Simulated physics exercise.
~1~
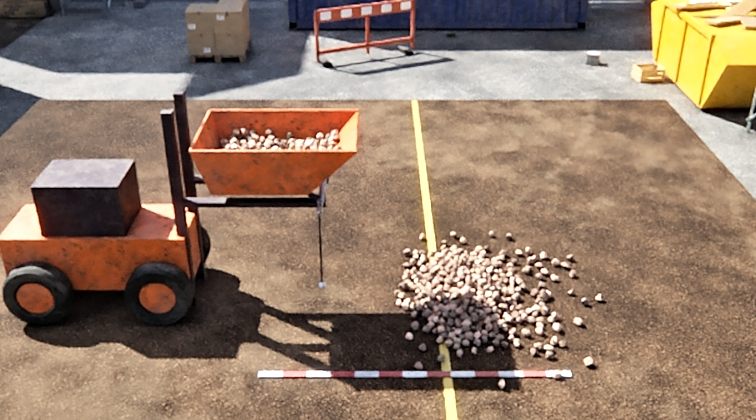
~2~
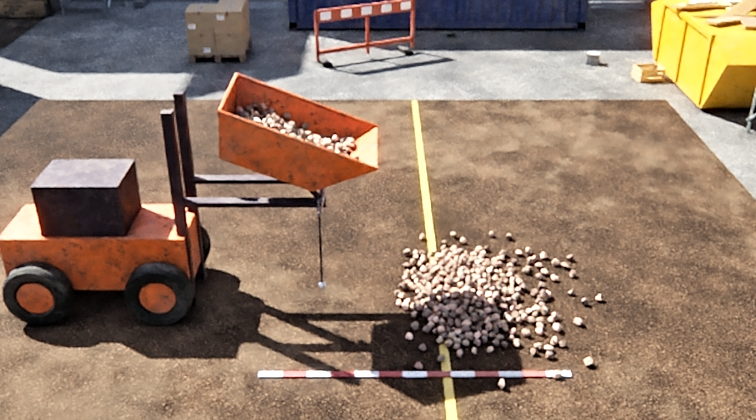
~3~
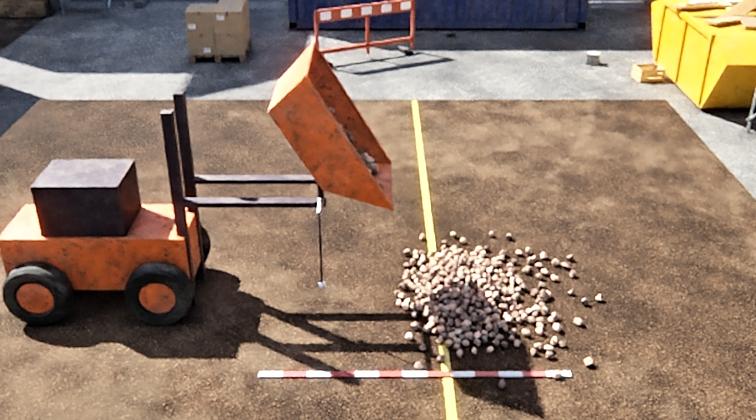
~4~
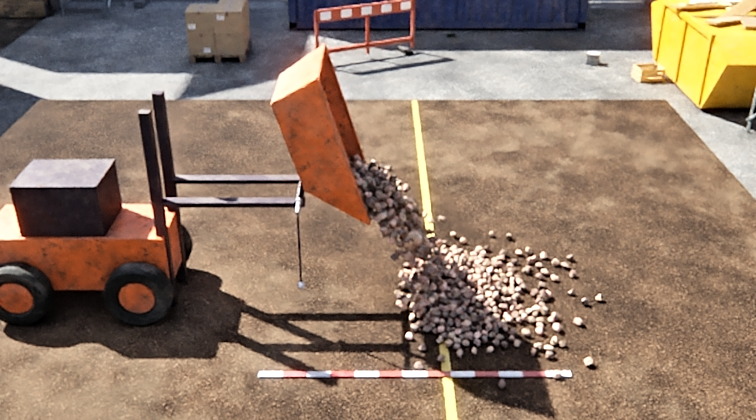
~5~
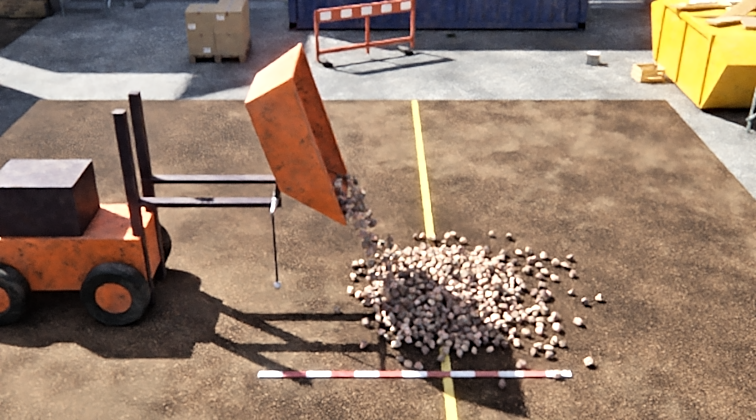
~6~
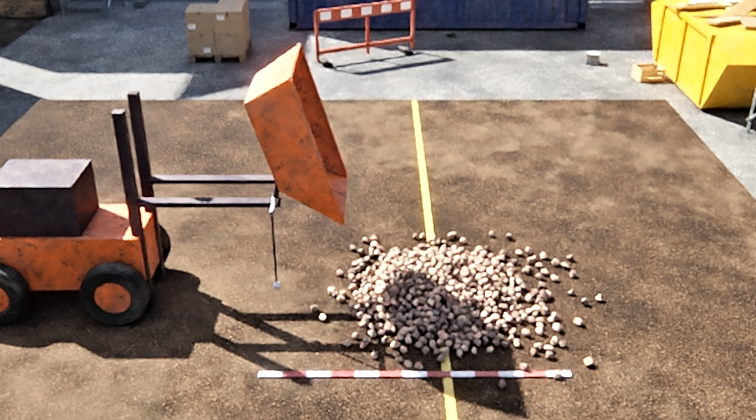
Orange forklift tipping its skip, backing left as pale stones pour onto a heap across a yellow line, then holding still, emptied.
